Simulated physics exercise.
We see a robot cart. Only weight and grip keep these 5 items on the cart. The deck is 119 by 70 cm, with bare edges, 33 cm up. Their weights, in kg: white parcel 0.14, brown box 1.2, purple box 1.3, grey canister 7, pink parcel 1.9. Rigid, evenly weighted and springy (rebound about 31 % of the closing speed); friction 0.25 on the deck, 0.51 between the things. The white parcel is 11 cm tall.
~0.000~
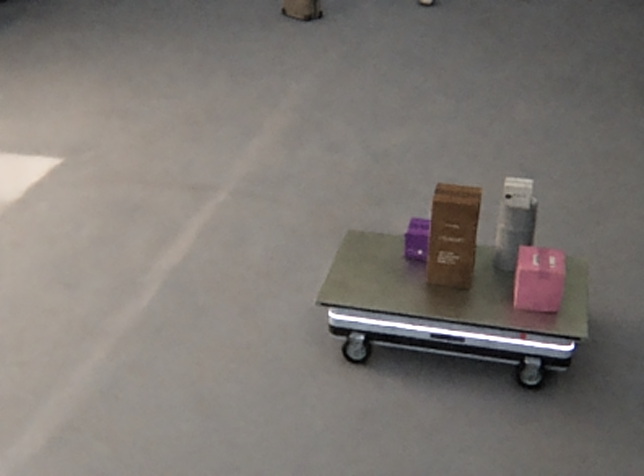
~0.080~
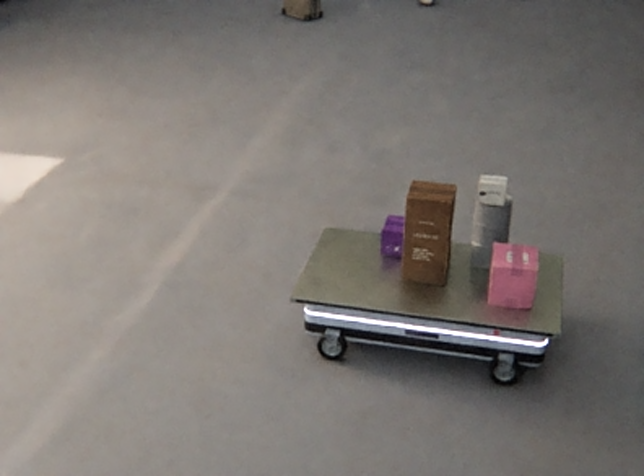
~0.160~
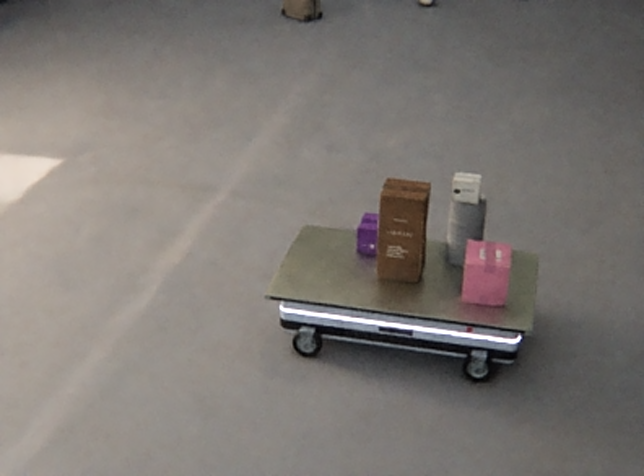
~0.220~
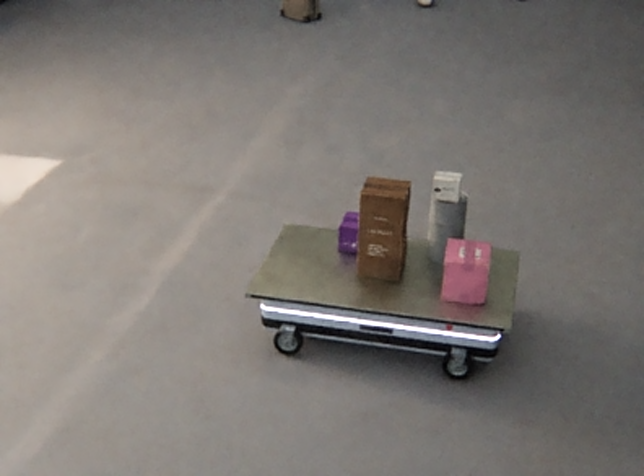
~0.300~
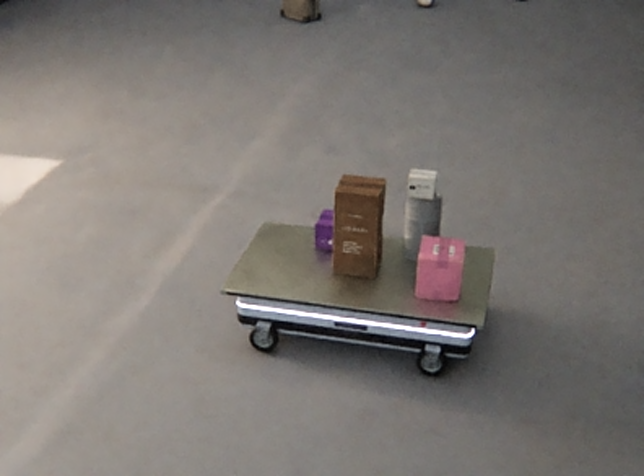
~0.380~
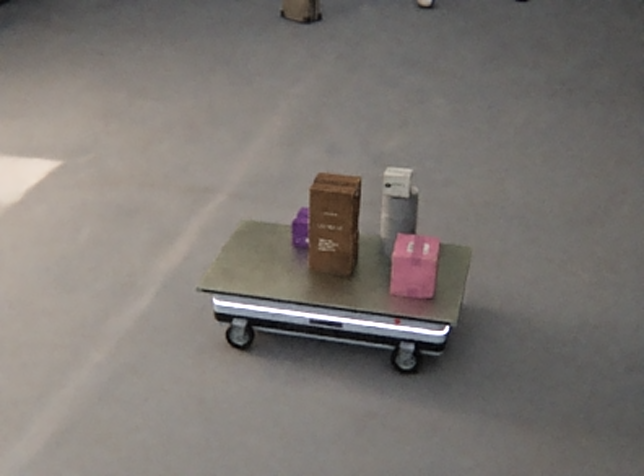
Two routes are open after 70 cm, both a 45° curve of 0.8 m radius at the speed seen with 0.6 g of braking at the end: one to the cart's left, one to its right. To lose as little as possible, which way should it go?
Turn right.
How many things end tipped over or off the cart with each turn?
Left: 3; right: 0.
Turning left. By 0.88 s, cart 132 cm along, turned 34°; purple box now off the cart; brown box 20 cm from its spot near (174, 225); white parcel 9 cm from its spot near (223, 178).
By 1.28 s, cart 181 cm along, turned 45°; white parcel and grey canister now off the cart; brown box 27 cm from its spot near (48, 255); pink parcel 6 cm from its spot.
By 1.58 s, cart 182 cm along, turned 45°, stopped; brown box 38 cm from its spot; pink parcel 25 cm from its spot.
When it is over (2.1 s), off the cart, white parcel, purple box and grey canister; not toppled but over 10 cm from the start, brown box and pink parcel.
Turning right instead, nothing is lost, 0 of 5 in all.
